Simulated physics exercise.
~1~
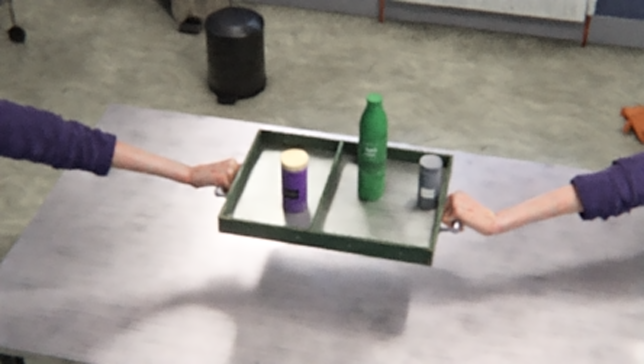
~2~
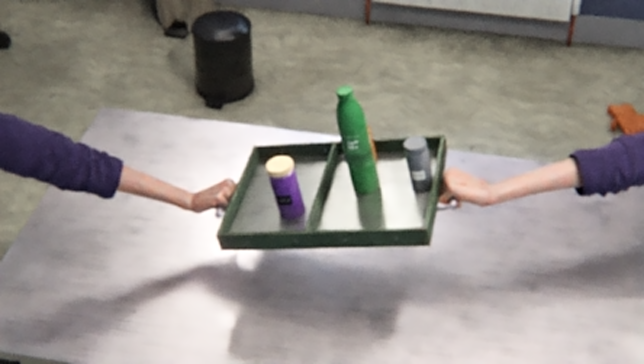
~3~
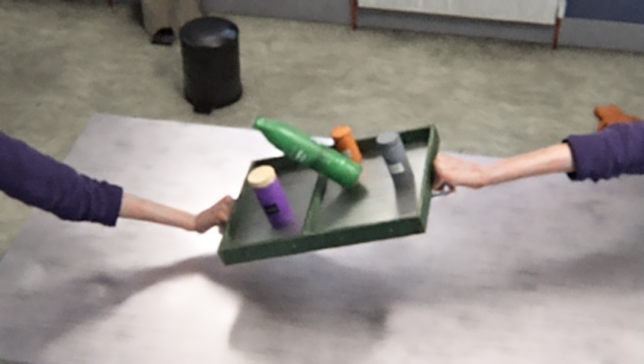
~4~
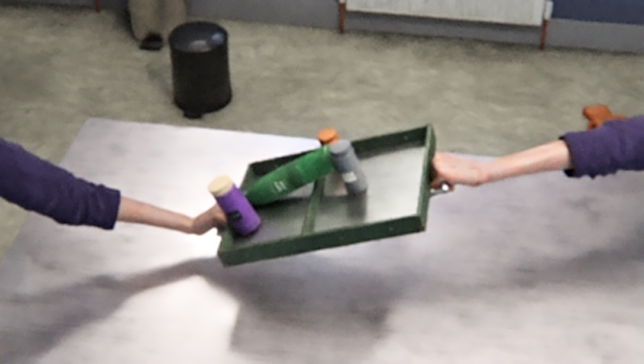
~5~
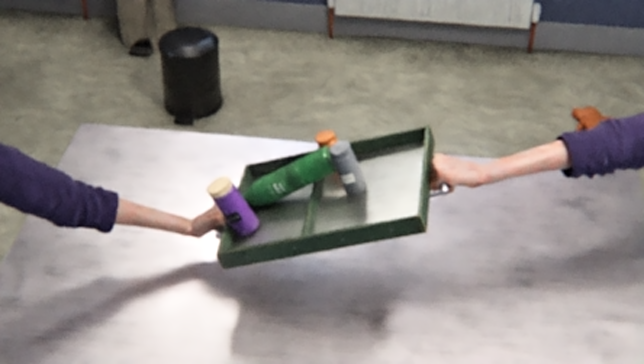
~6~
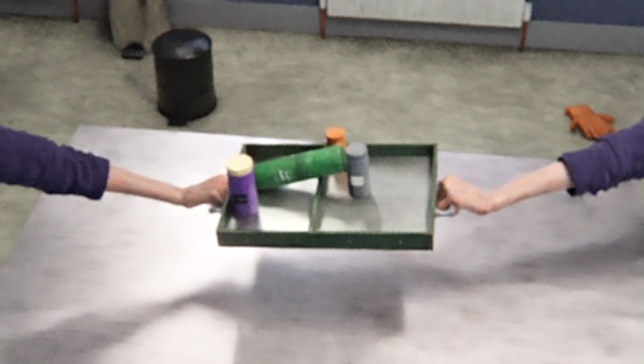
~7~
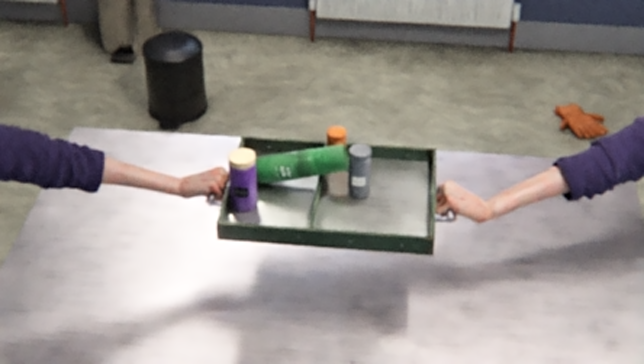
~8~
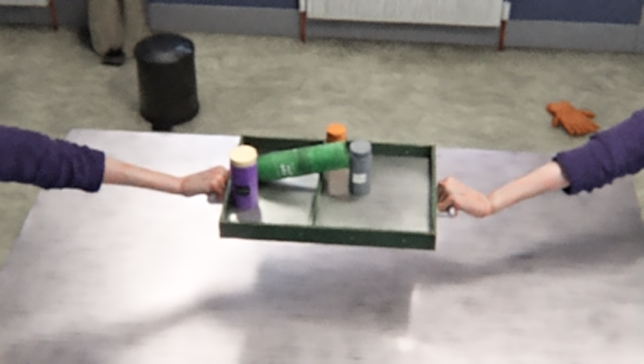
Two purple-sleeved arms reach in from either side, holding a dark green tray by its handles above a pale table, seen from above in a room with a black bin behind. A purple jar stands in the left section, with a green bottle and grey shaker to the right. The tray tips left edge down, and the bottle topples leftward over the divider, revealing an orange shaker behind. The jar and both shakers slide left while leaning. The hands level the tray, leaving the bottle lying across the divider and the other three upright, left of where they began.
